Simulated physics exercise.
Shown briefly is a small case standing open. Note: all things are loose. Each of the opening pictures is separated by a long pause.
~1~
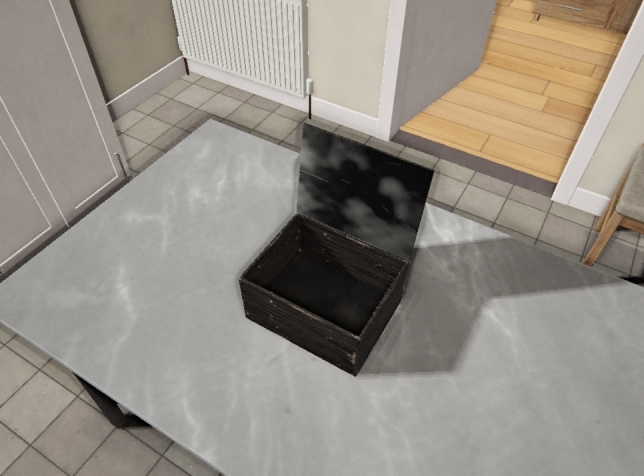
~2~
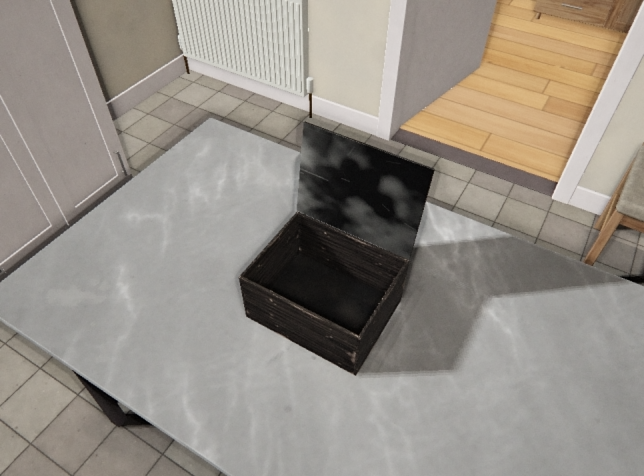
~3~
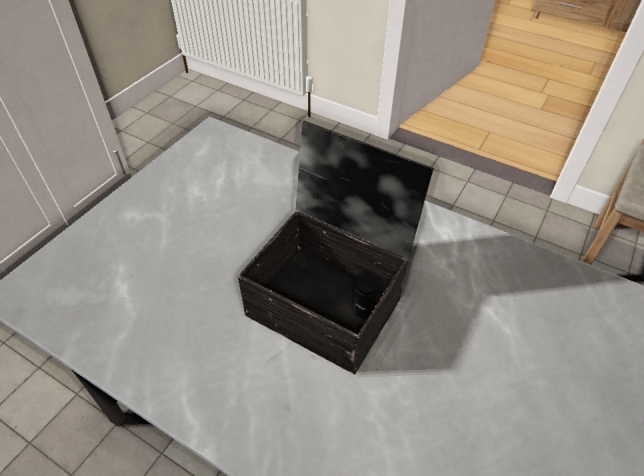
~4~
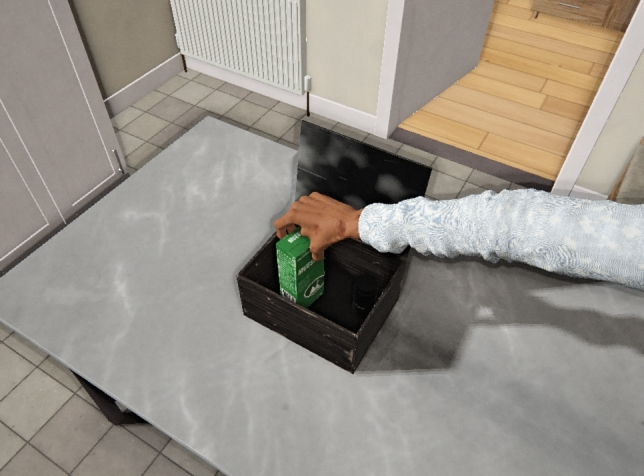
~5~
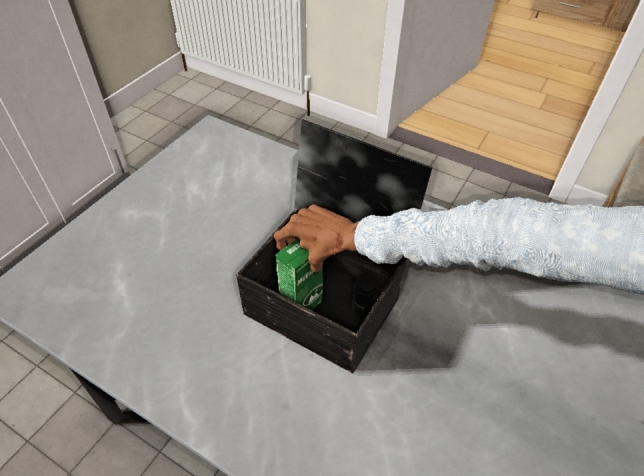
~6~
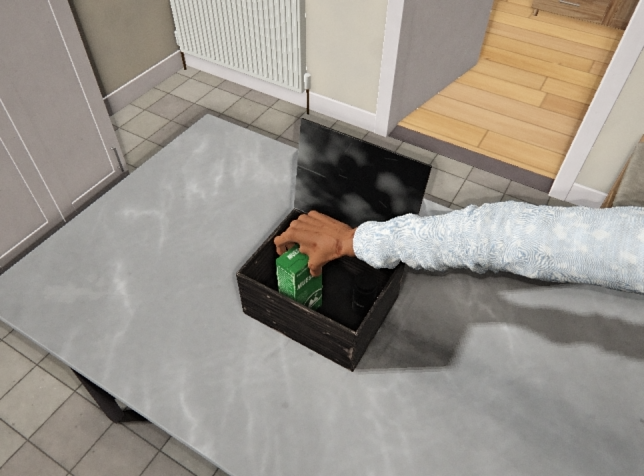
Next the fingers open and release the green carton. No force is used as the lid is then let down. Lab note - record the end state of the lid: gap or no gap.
End state: Gap.
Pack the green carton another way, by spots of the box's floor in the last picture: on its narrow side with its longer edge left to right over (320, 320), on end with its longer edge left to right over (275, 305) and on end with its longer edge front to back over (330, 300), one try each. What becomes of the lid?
First try: It comes fully down; second try: It gets propped open; third try: It gets propped open.
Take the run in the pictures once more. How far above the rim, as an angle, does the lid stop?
Near 25°.
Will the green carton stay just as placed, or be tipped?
By the end the green carton has kept its angle.
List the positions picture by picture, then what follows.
The last thing is not in view yet, in the first picture.
The last thing is not in view yet, in the second picture.
The last thing is not in view yet; black shaker (366, 297), in the third picture.
On its way; green carton (302, 270); black shaker (365, 296), in the fourth picture.
On its way; green carton (301, 280); black shaker (365, 296), in the fifth picture.
In place under the hand; green carton (300, 284); black shaker (365, 294), in the sixth picture.
Then, 1.10 s later than the last frame, lid starting down.
Then, 1.60 s later than the last frame, lid 60° above the rim.
Then, 1.90 s later than the last frame, lid 39° above the rim.
Then, 3.50 s later than the last frame, lid 27° above the rim.
When it is over, lid 27° above the rim; both as before. End places, in pixels of the last picture, green carton near (300, 284).
